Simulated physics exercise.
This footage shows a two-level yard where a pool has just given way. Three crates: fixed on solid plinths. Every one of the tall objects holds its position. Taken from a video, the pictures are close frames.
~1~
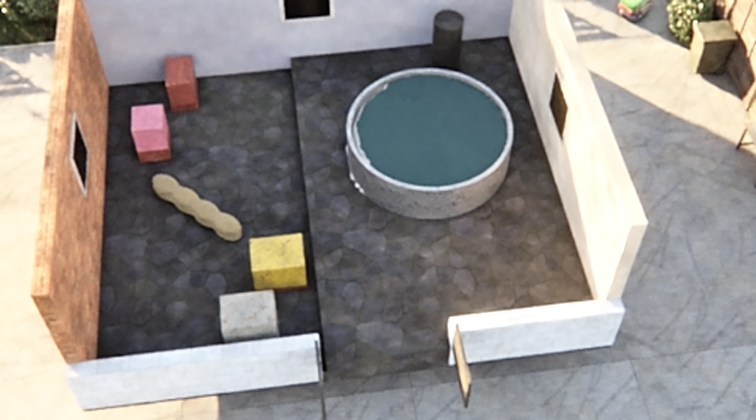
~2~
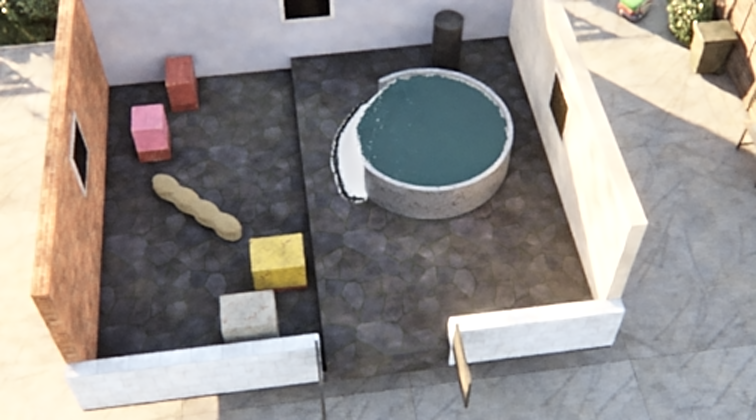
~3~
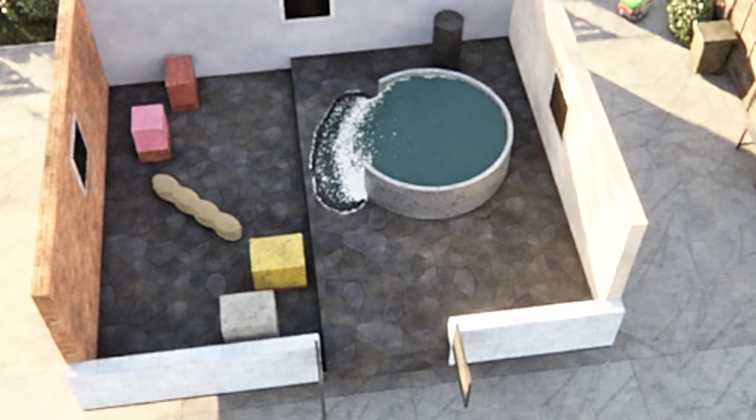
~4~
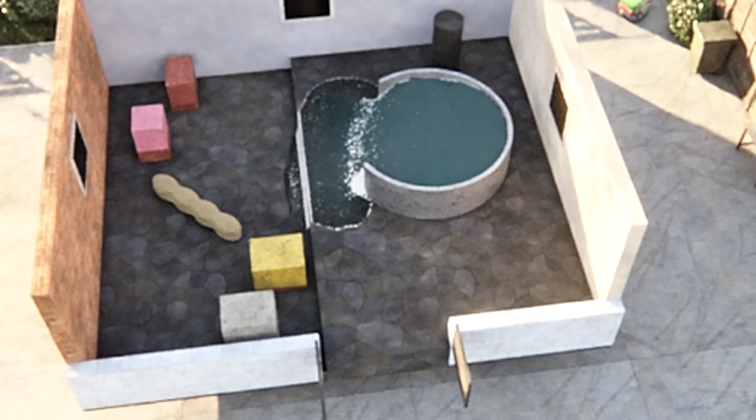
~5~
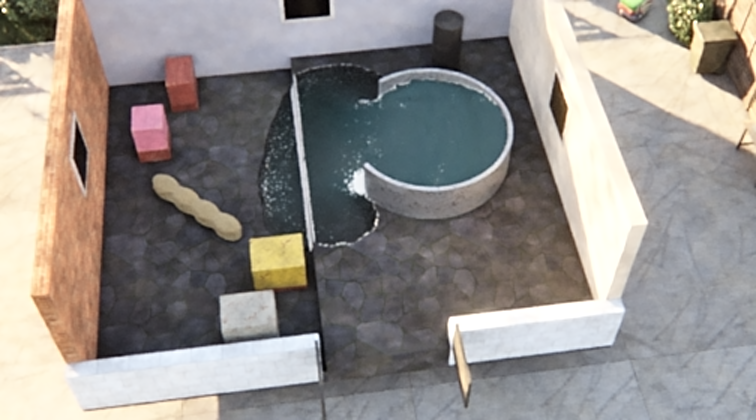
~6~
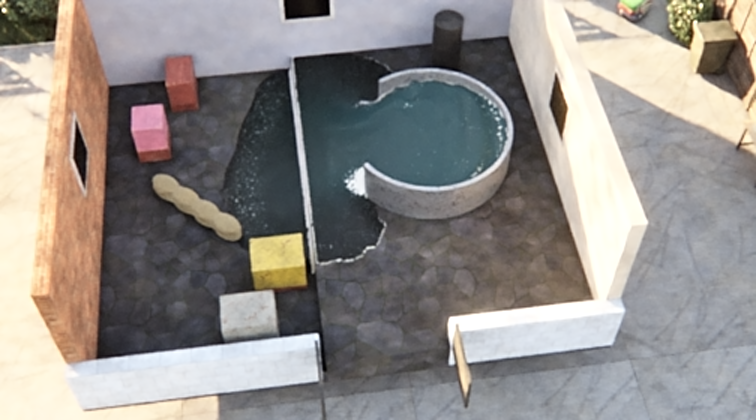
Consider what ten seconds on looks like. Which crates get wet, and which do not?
As I see it, the pink crate is hit by the water. The red crate is hit by the water. The yellow crate is hit by the water.
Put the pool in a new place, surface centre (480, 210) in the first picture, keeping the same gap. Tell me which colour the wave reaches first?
Answer: The yellow one.
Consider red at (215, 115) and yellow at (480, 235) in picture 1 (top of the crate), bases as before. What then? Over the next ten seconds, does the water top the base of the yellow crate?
The yellow crate is left dry.
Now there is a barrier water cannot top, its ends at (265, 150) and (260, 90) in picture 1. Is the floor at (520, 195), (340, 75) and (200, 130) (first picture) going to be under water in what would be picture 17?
The first point comes out unwetted, the next inundated, the last inundated.
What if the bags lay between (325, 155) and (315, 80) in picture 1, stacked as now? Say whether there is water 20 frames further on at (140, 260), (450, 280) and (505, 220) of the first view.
In the order asked - drenched, bone dry, bone dry.
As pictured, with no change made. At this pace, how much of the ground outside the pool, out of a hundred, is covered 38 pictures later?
My estimate is roughly 60 percent.
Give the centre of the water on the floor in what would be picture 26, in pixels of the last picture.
Roughly (265, 157).
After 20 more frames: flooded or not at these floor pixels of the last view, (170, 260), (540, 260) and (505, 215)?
Result by point, in sequence: Waterlogged, then unwetted, then unwetted.
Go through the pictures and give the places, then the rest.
In the first frame, the round pool at (429, 130) is whole and still.
In the second frame, water pours out at (352, 139) and has run to a hidden place.
In the third frame, the front is at (341, 207), out from the gap at (352, 141).
In the fourth frame, water pours out at (352, 142) and has run to (337, 224).
In the fifth frame, the front is at (294, 79), out from the gap at (353, 143).
In the sixth frame, water pours out at (353, 143) and has run to (269, 81).
A moment on, water covers 35 % of the floor; the pink crate water round its plinth, the red crate water round its plinth, the yellow crate water round its plinth.
Next, water covers 45 % of the floor; the pink crate water round its plinth, the red crate water round its plinth, the yellow crate water round its plinth.
Then, water covers 55 % of the floor; the pink crate water round its plinth, the red crate water round its plinth, the yellow crate water round its plinth.
Later, water covers 60 % of the floor; the pink crate water round its plinth, the red crate water round its plinth, the yellow crate water round its plinth.
In the end, water covers 55 % of the floor; the pink crate was topped, the red crate was topped, the yellow crate was topped.
